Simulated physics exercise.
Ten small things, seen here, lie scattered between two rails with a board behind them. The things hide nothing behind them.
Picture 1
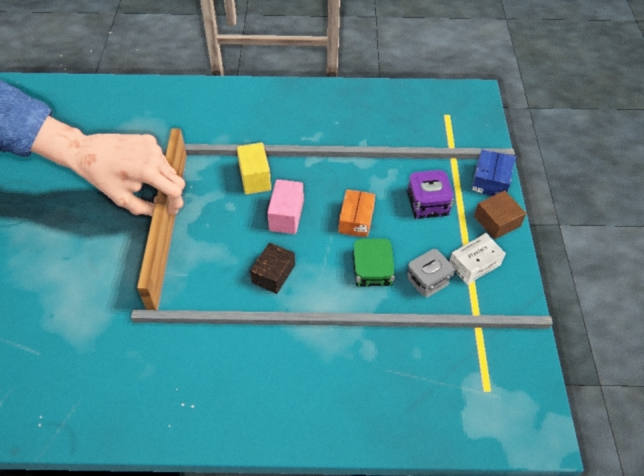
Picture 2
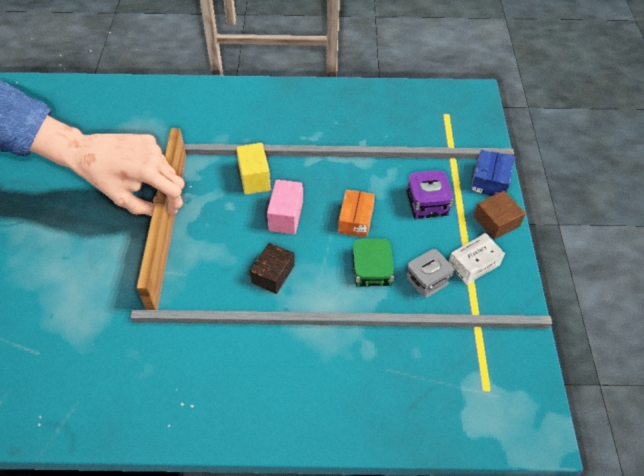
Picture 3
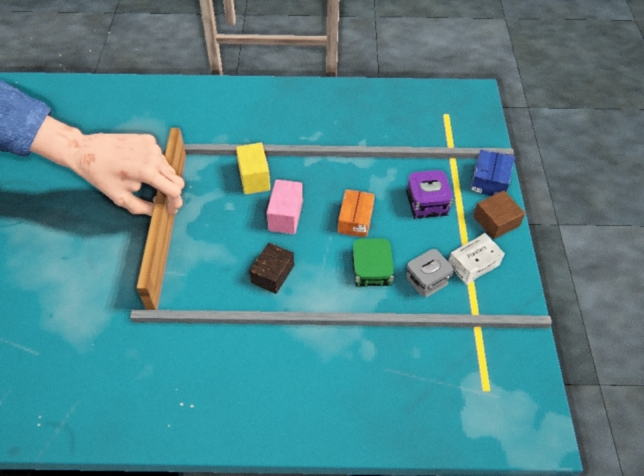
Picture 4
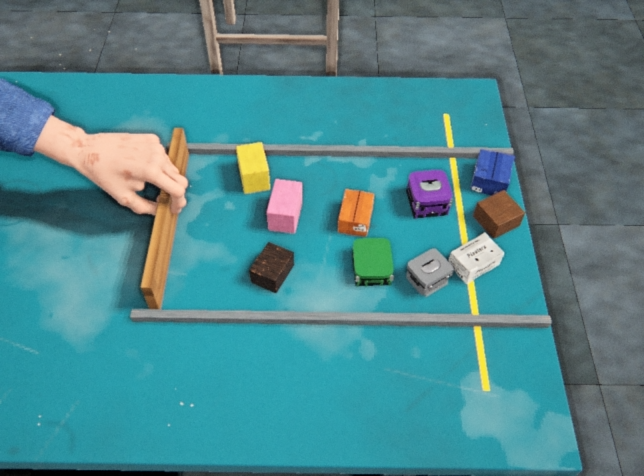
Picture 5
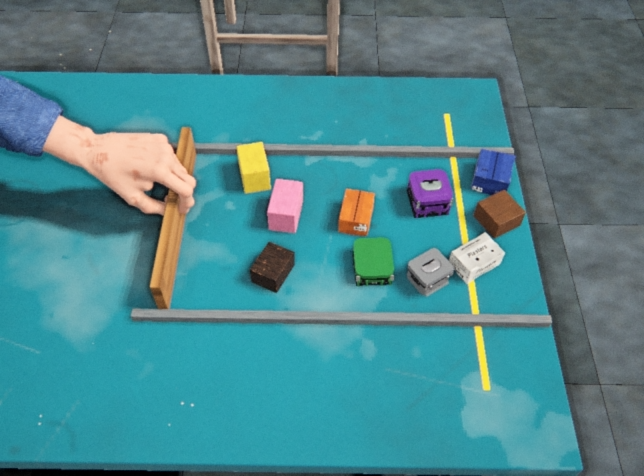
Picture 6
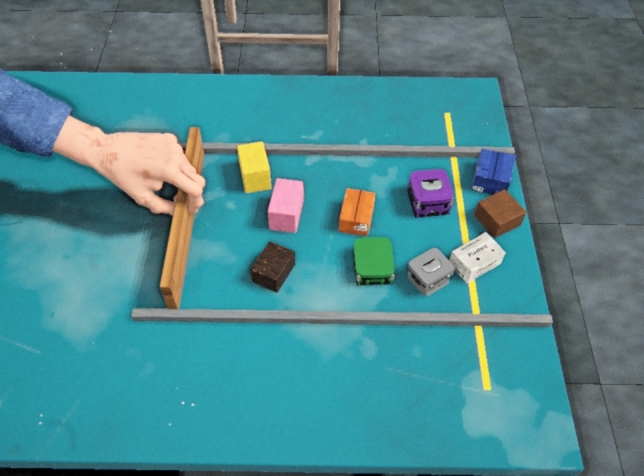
A hand slides a wooden board slightly right between two rails toward scattered, unmoving blocks.
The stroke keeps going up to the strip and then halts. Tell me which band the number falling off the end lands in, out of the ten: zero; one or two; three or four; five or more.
Over the end go more than two but fewer than five.
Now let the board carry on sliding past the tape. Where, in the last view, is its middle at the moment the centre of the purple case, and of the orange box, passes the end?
Near (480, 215) in the first case, near (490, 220) in the other.
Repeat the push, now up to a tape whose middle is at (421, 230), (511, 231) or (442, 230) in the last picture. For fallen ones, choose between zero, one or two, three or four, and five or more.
In turn: Zero, more than four, 1 or 2.
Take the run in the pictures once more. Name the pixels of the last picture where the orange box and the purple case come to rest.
The orange box ends at (506, 215) and the purple case at (511, 179).
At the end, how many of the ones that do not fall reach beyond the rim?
The tally is 1.
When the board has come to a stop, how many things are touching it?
I count 3 of them.
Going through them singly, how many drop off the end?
Result: A total of 4.
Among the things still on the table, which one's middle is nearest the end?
Purple case.
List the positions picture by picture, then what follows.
The first picture shows blue box (493, 174); brown block (500, 215); white box (477, 259); board (165, 214); tape (464, 232).
The second picture shows brown block (499, 215); orange box (356, 213).
The third picture shows white box (476, 259); purple case (429, 194).
The fourth picture shows blue box (492, 173); pink block (285, 206).
The fifth picture shows brown block (499, 214); black block (273, 267).
The sixth picture shows blue box (493, 172); brown block (500, 214); white box (477, 257); board (185, 213); tape (464, 230).
Soon after, none off yet; blue box at rest near (493, 172); brown block at rest near (500, 214); white box at rest near (477, 257).
Then, none off yet; blue box at rest near (493, 172); brown block at rest near (500, 214); white box moved a little near (501, 255).
At rest, the number that fall off is three or four; fallen, grey case, white box, brown block and blue box.
